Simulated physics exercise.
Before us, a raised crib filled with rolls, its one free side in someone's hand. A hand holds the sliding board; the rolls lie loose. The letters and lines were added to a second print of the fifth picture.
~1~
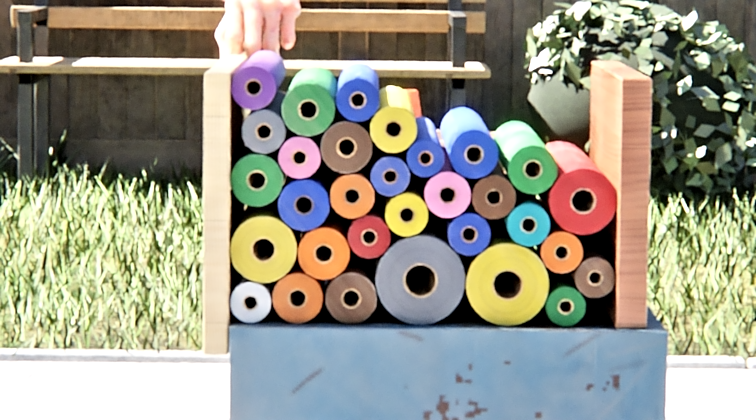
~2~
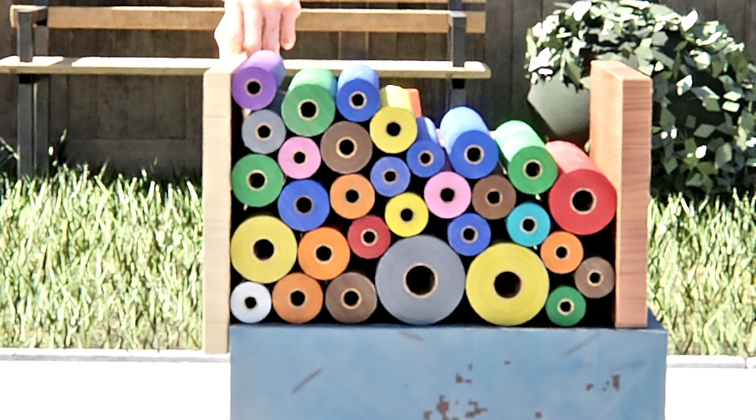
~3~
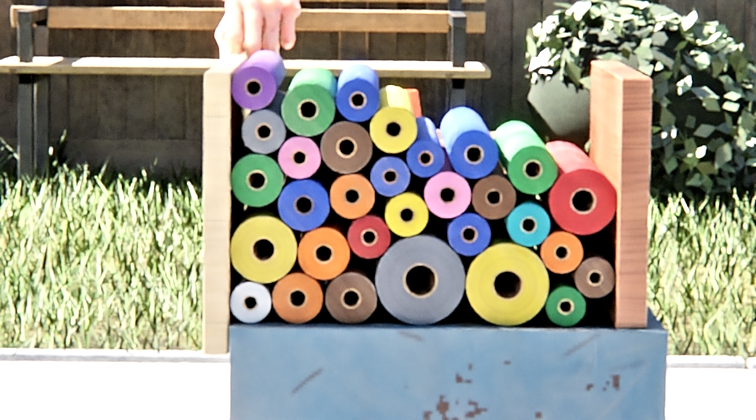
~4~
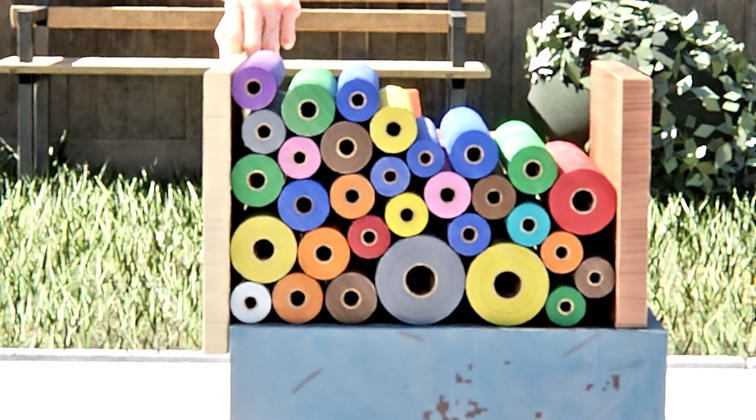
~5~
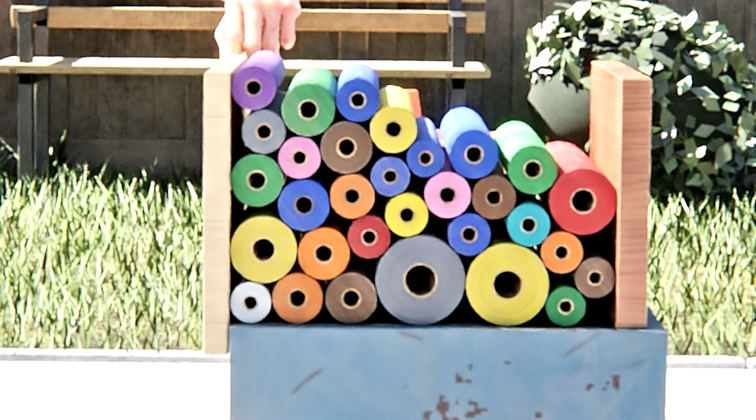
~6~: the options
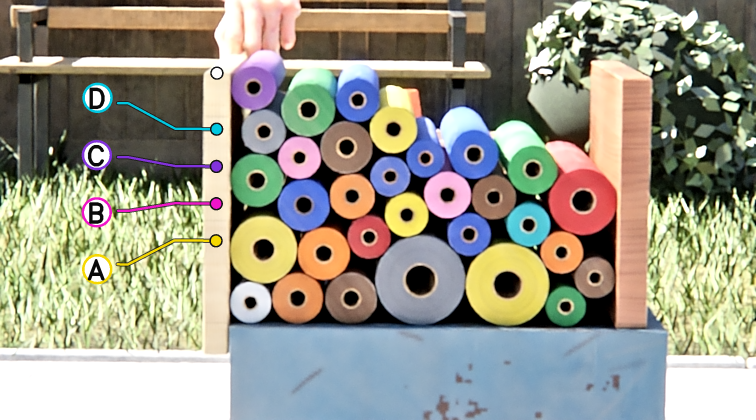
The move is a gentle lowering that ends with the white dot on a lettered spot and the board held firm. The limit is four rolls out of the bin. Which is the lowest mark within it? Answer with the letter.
At most to B.
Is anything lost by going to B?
Yes, at B.
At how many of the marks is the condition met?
Three of them.
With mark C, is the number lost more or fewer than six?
It loses fewer than six.
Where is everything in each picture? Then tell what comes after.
The first picture shows an orange roll (353, 196); a pink roll (299, 157); a blue roll (390, 177).
The second picture shows a blue roll (390, 177); a green roll (308, 110).
The third picture shows a blue roll (358, 100); side board (229, 192).
The fourth picture shows a white roll (251, 302); a green roll (566, 306).
The fifth picture shows an orange roll (353, 196); a pink roll (299, 157); a blue roll (390, 177).
On the marked copy, A at (216, 241); B at (217, 204); C at (217, 167); D at (217, 129); the white dot at (217, 73).
Following B. Soon after the start, top of the board (230, 137).
Later, top of the board (230, 203).
In the end, top of the board (230, 203), two out over the board.
As for the rest, A five out over the board; C none out over the board; D none out over the board.
